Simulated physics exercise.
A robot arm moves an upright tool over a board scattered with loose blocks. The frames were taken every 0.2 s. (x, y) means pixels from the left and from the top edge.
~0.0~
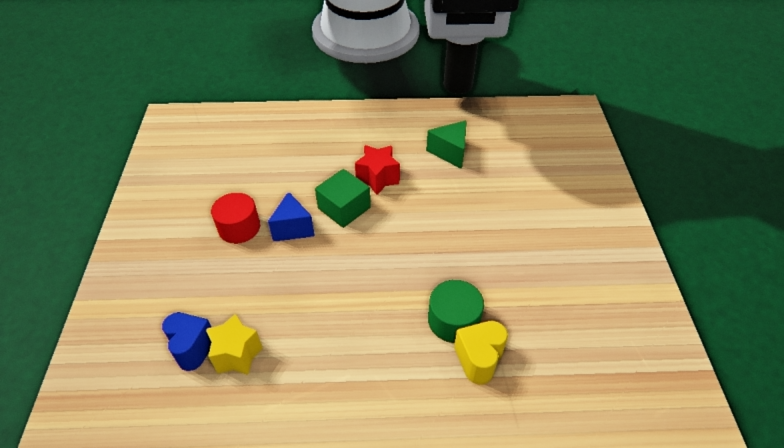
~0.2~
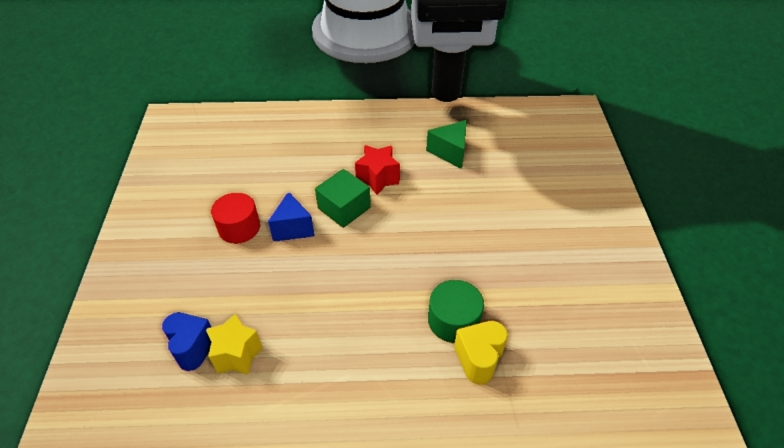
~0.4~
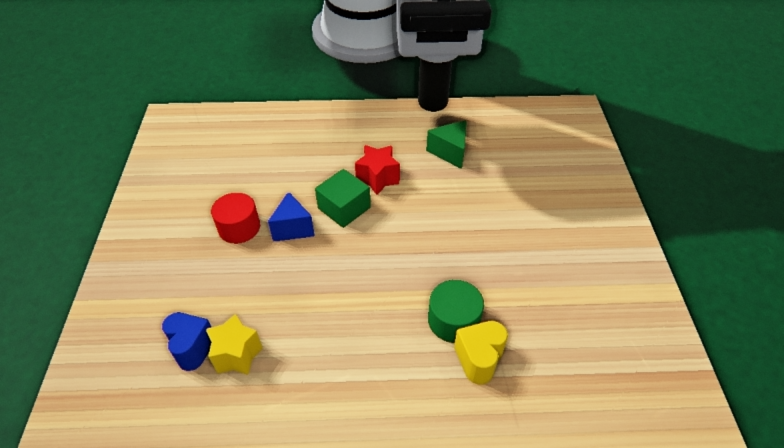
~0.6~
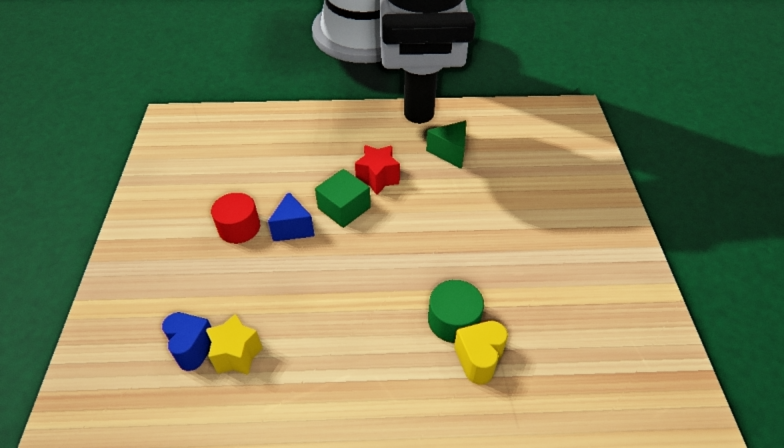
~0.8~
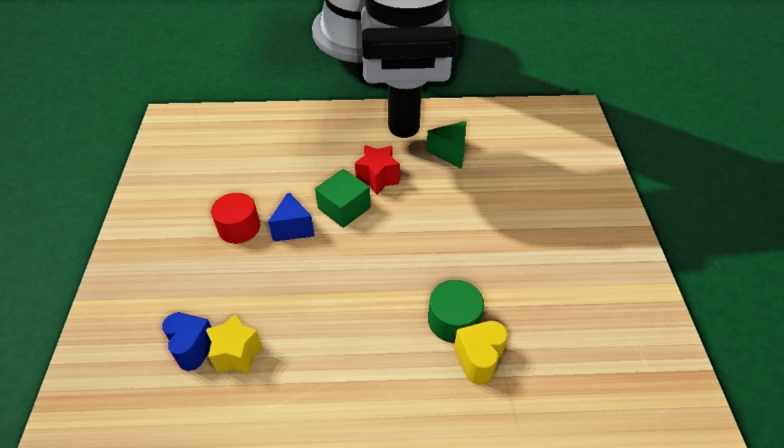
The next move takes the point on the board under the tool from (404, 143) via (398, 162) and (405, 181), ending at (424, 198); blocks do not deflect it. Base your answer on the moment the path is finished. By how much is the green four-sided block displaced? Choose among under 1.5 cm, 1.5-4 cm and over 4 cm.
Travels under 1.5 cm.
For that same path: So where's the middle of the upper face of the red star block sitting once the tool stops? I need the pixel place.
Located at (378, 178).
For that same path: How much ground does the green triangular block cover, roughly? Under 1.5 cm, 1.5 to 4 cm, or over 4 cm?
That one ends up within 1.5 cm of where it is now.
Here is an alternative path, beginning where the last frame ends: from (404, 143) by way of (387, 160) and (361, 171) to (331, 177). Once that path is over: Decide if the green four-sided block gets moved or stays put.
The green four-sided block changes place.
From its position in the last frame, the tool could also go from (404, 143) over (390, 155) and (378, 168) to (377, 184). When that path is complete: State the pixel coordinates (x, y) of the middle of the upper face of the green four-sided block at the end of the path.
It sits at (332, 203).
The first path, step by step. Halfway along, tool at (399, 158); green four-sided block at (339, 190); red star block at (371, 171), turned 15° clockwise.
At the end, tool at (425, 183); green four-sided block at (337, 192), turned 15° clockwise; red star block at (378, 178), turned 45° clockwise; green triangular block still.
